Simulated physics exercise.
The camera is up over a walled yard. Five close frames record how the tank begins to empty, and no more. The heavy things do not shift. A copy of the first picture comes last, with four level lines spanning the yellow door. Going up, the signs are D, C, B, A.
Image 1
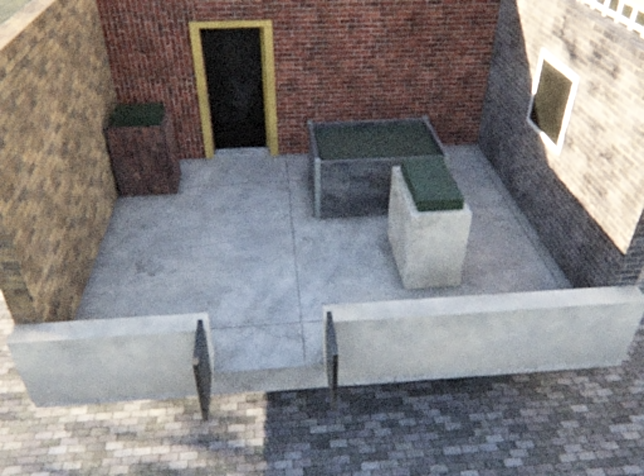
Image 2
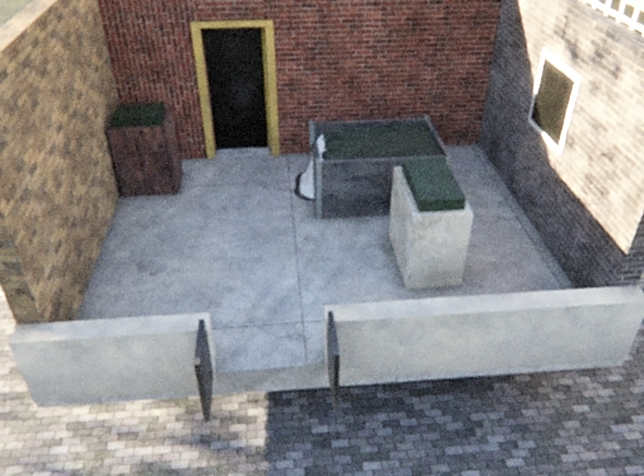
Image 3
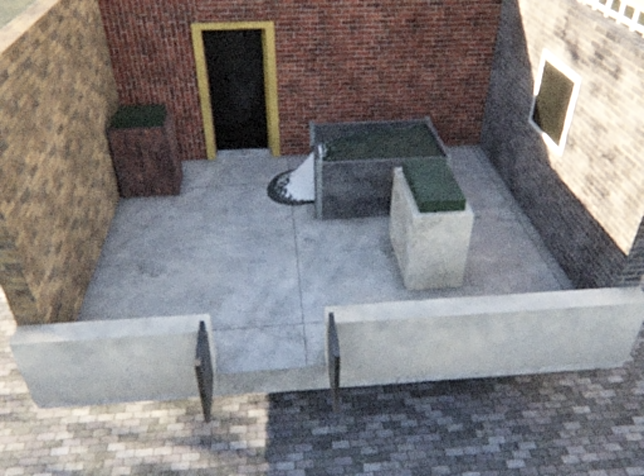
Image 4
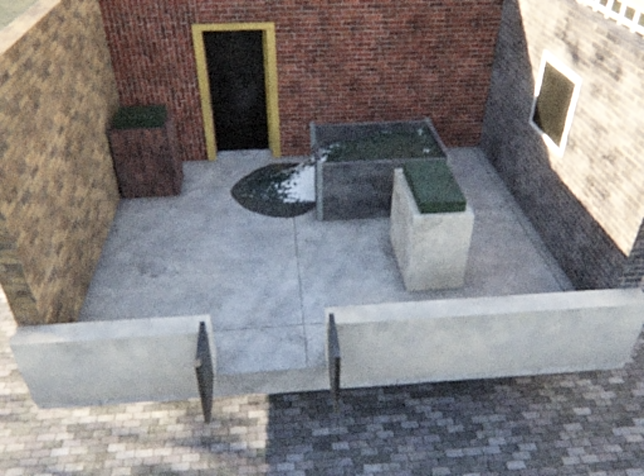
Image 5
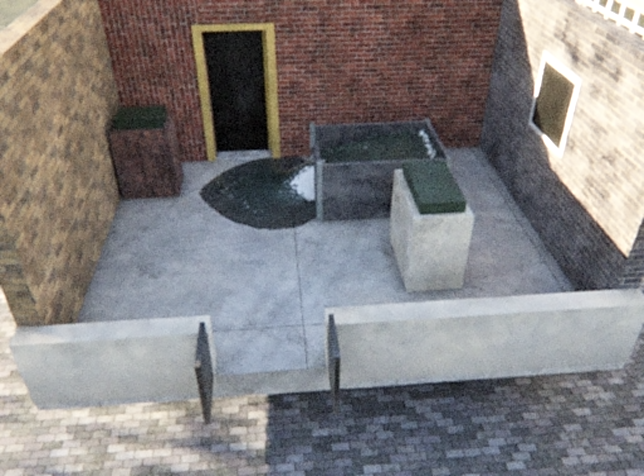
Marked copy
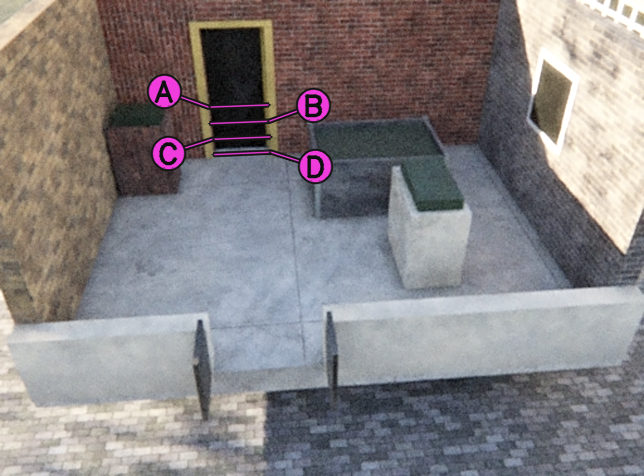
Dark water pours from the left side of a tank and spreads across the walled yard.
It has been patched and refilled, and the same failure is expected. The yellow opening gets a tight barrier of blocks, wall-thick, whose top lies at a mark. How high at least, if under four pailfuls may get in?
It is C.
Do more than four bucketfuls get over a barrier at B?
No.
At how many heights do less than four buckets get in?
Three of them.
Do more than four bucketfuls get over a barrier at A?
No, that is safe.
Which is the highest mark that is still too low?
Mark D.
On the marked copy, A at (238, 106); B at (239, 122); C at (241, 138); D at (242, 153); from the bottom up D, C, B, A.
For mark A, nothing gets over.
For mark B, nothing gets over.
For mark C, nothing gets over.
For mark D, some 20 bucketfuls get in.
